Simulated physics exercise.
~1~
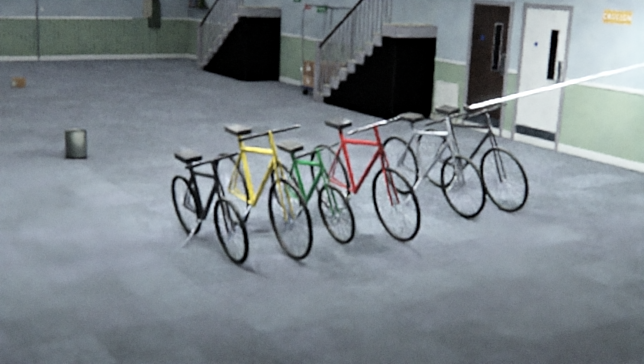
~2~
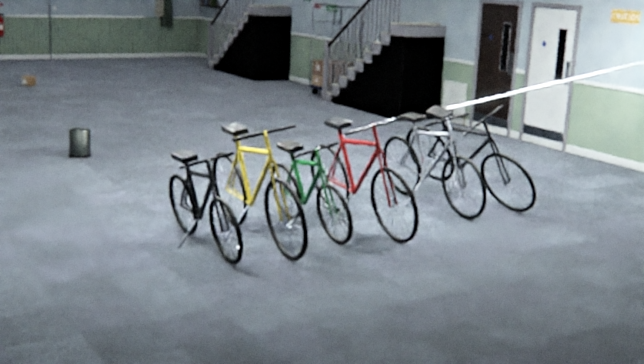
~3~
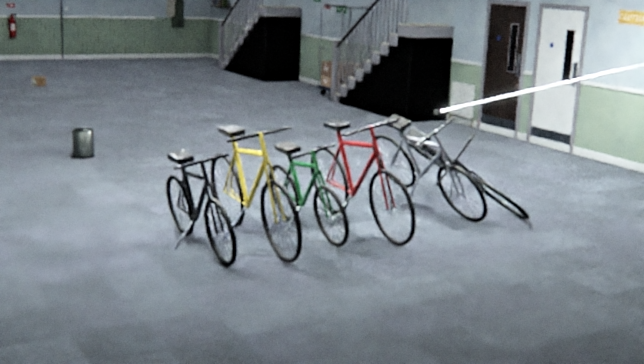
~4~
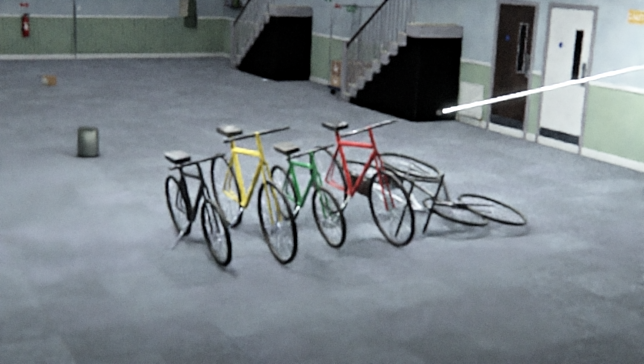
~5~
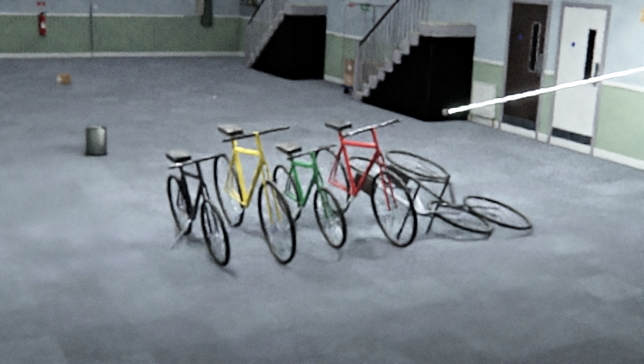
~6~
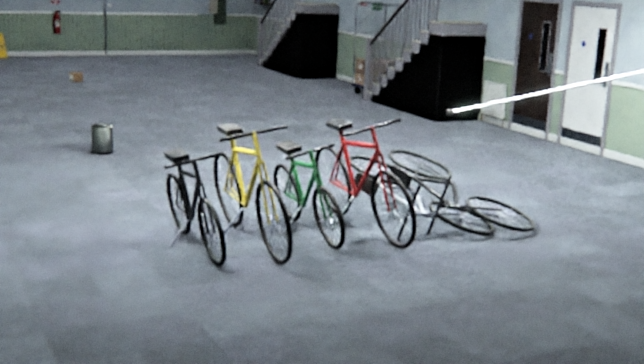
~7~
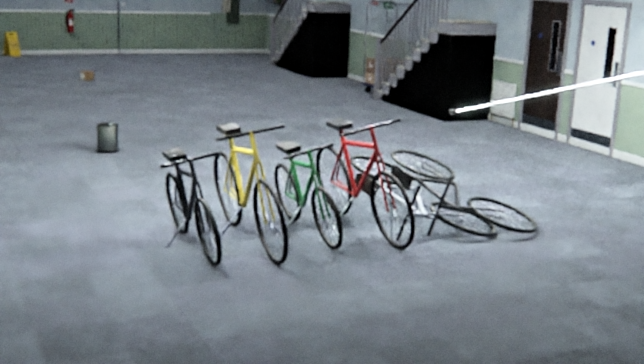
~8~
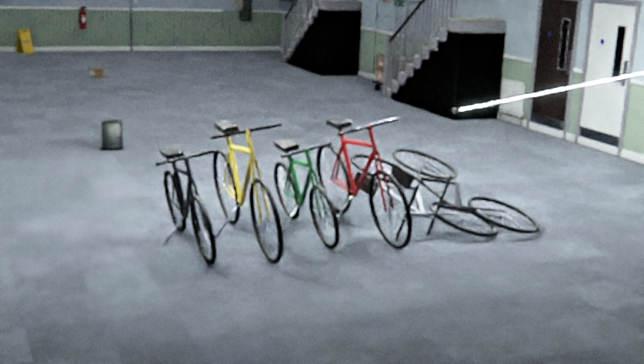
Six bicycles stand in a row until a pole topples the two rightmost, leaving four upright.
